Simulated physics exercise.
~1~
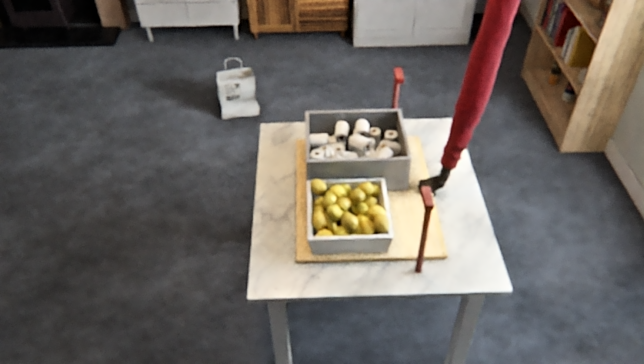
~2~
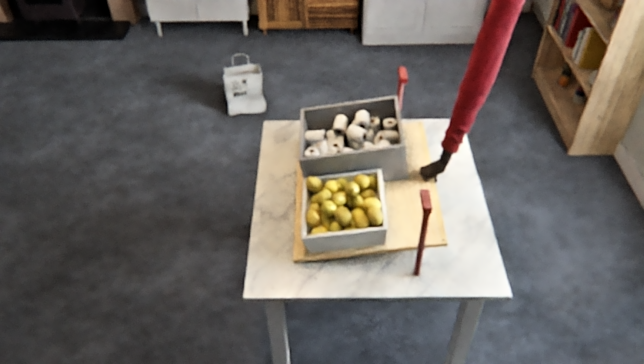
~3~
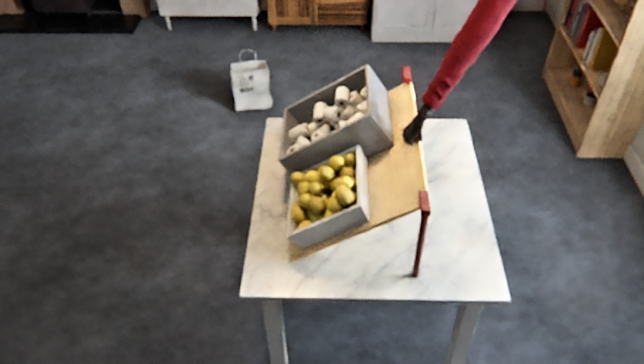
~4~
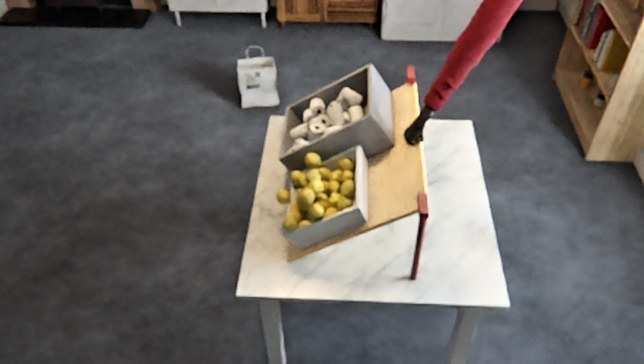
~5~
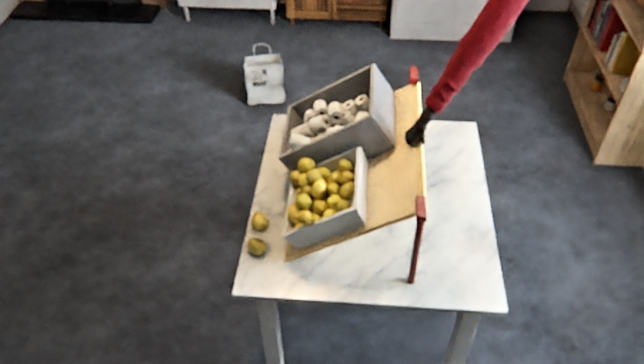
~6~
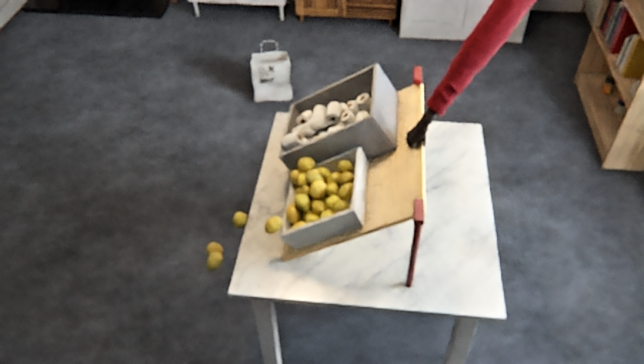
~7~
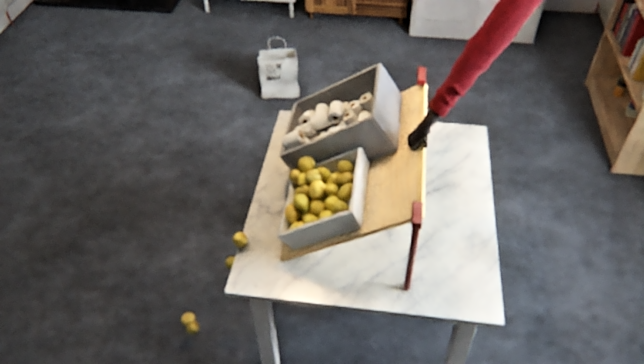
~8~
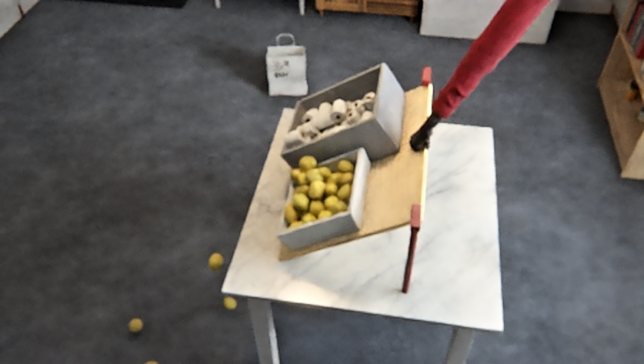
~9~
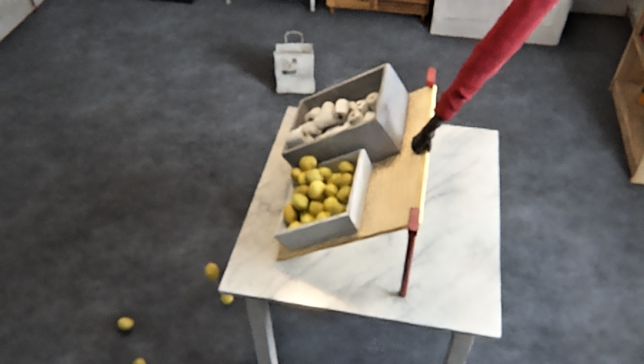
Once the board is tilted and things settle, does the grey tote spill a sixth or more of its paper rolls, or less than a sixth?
It spills less than a sixth of them. The paper rolls all stay in the grey tote, even though it is left tilted.
